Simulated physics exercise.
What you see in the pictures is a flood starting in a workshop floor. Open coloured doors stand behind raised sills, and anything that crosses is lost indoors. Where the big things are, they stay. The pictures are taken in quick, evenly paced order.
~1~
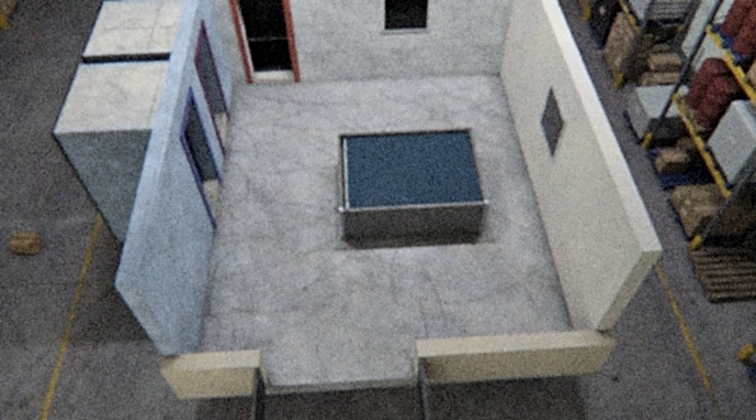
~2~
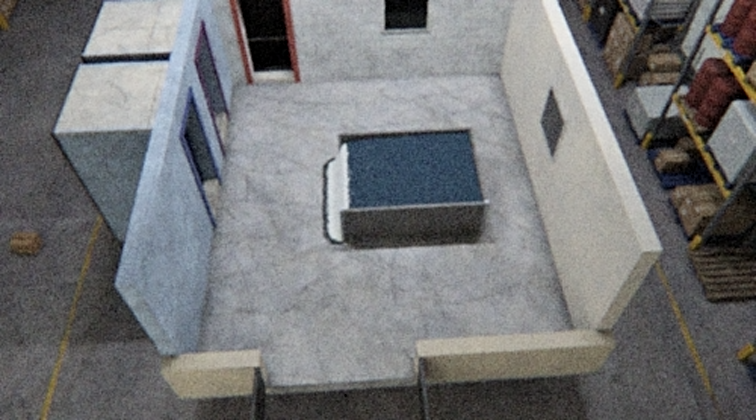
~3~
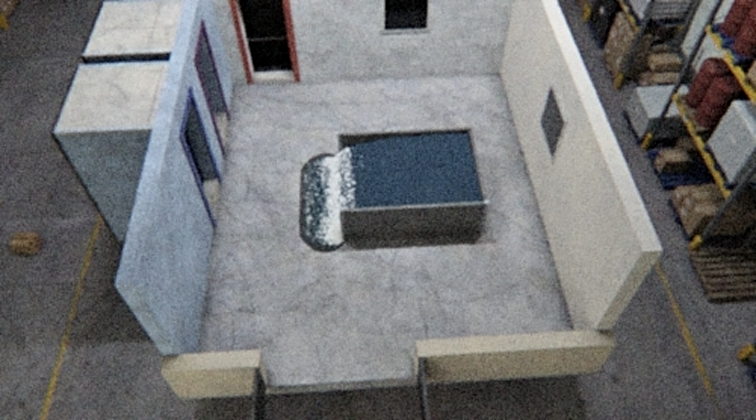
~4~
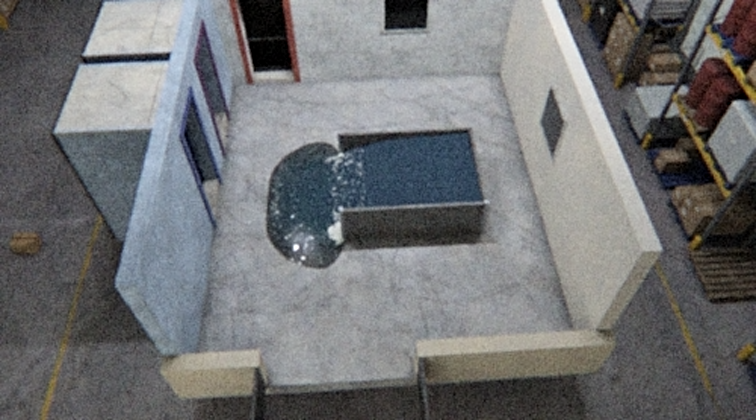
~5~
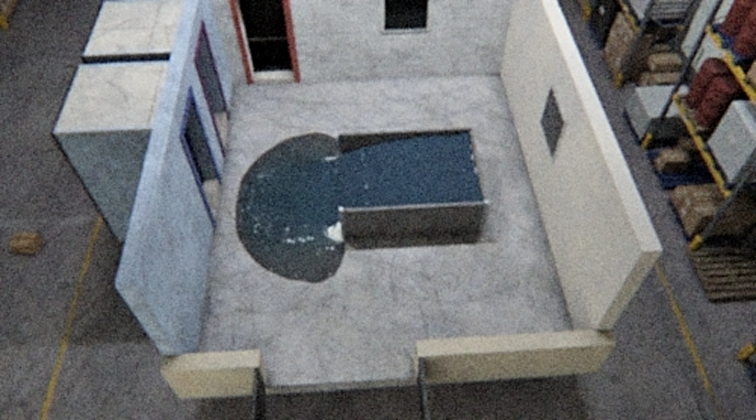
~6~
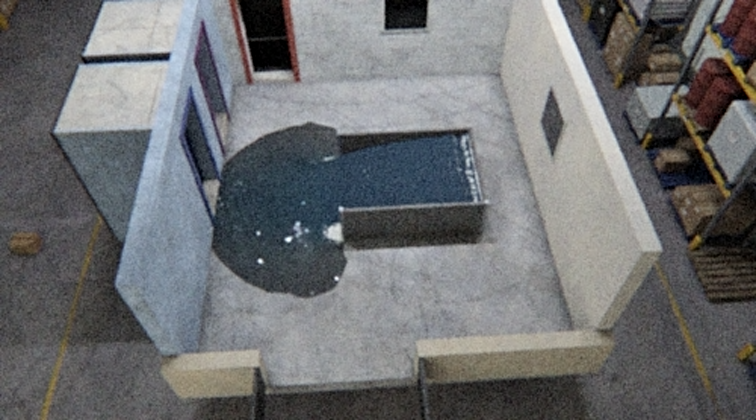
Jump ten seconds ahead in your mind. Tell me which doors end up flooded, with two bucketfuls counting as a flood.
Here is how it goes: The red door ends up flooded; the purple door escapes flooding; the blue door ends up flooded.
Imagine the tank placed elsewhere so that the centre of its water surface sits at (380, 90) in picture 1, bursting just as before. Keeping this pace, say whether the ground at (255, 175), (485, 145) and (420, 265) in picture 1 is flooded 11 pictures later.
First spot gets drenched, second spot stays unwetted, third spot stays unwetted.
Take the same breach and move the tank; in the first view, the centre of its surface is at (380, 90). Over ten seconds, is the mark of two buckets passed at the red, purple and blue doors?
Going door by door, the red door breaks the limit, the purple door breaks the limit and the blue door doesn't reach it.
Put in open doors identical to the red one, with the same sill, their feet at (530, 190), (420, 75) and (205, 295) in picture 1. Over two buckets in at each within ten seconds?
Outcome by door - within the limit, within the limit, past the limit.
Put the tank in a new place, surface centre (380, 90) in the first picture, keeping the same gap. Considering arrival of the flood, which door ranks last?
I'd pick the one in blue.
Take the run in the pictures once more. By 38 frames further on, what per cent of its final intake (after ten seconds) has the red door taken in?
It would be roughly 100 percent of the ten-second total.
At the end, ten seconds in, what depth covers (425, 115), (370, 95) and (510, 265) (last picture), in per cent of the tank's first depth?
8, 6 and 10 per cent, roughly.
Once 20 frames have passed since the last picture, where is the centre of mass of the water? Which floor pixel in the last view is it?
I'd put it at around (296, 203).
A moment on, water covers 30 % of the floor; the red door not reached, the purple door wet at the sill, nothing in, the blue door far over two buckets in.
Next, water covers 35 % of the floor; the red door wet at the sill, nothing in, the purple door wet at the sill, nothing in, the blue door far over two buckets in.
Then, water covers 55 % of the floor; the red door over two buckets in, the purple door under two buckets in, the blue door far over two buckets in.
Later, water covers 95 % of the floor; the red door far over two buckets in, the purple door under two buckets in, the blue door far over two buckets in.
In the end, water covers 100 % of the floor; the red door far over two buckets in, the purple door under two buckets in, the blue door far over two buckets in.
